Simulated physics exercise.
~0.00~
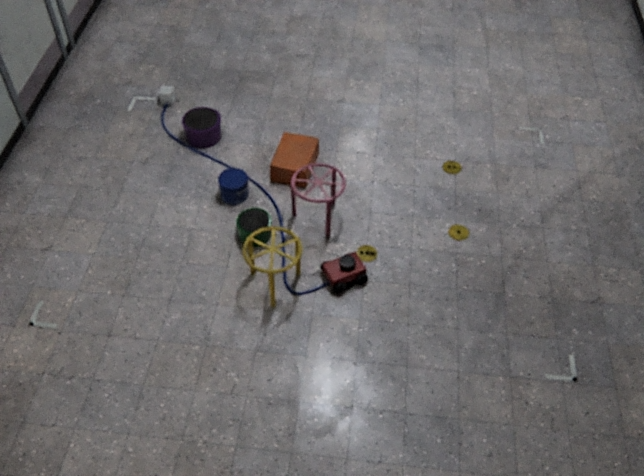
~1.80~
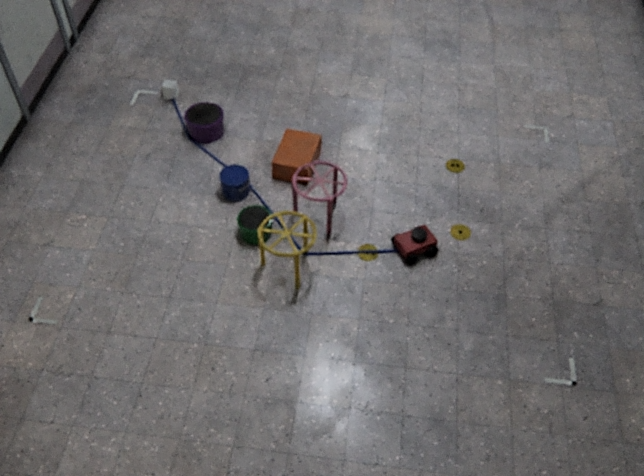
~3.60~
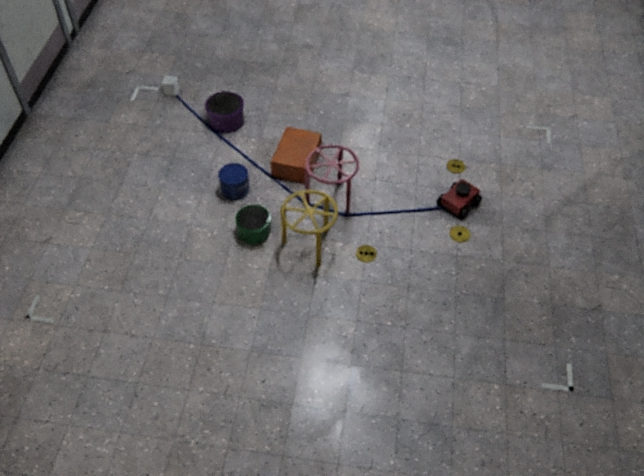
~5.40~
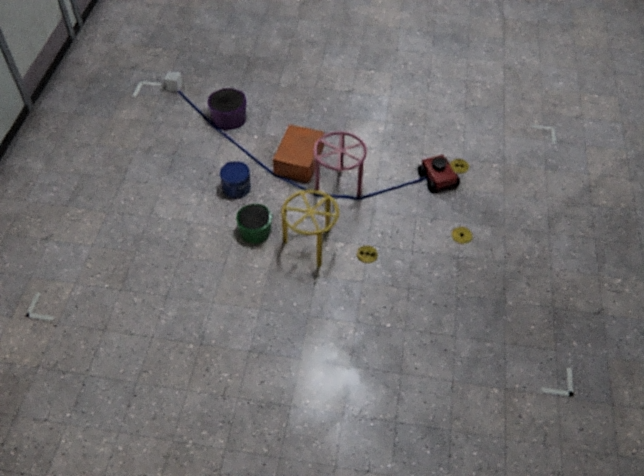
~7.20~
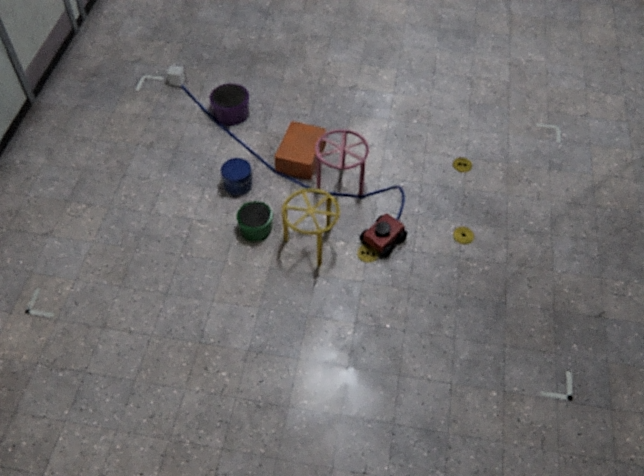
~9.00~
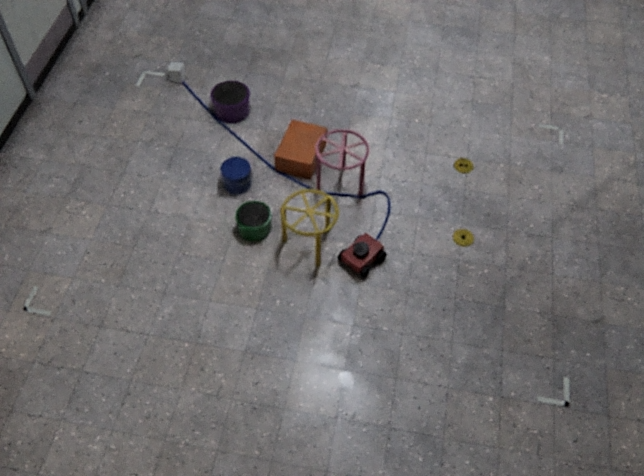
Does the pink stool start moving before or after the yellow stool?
The pink stool starts moving after the yellow stool, which has already shifted to the right while the pink one is still in its place.
The footage shows a small red cart trailing a blue lead past stools, pots, a bucket and a crate, shifting the yellow stool, then the purple pot and pink stool, before it turns back and stops near the yellow stool with the lead curving slackly behind.
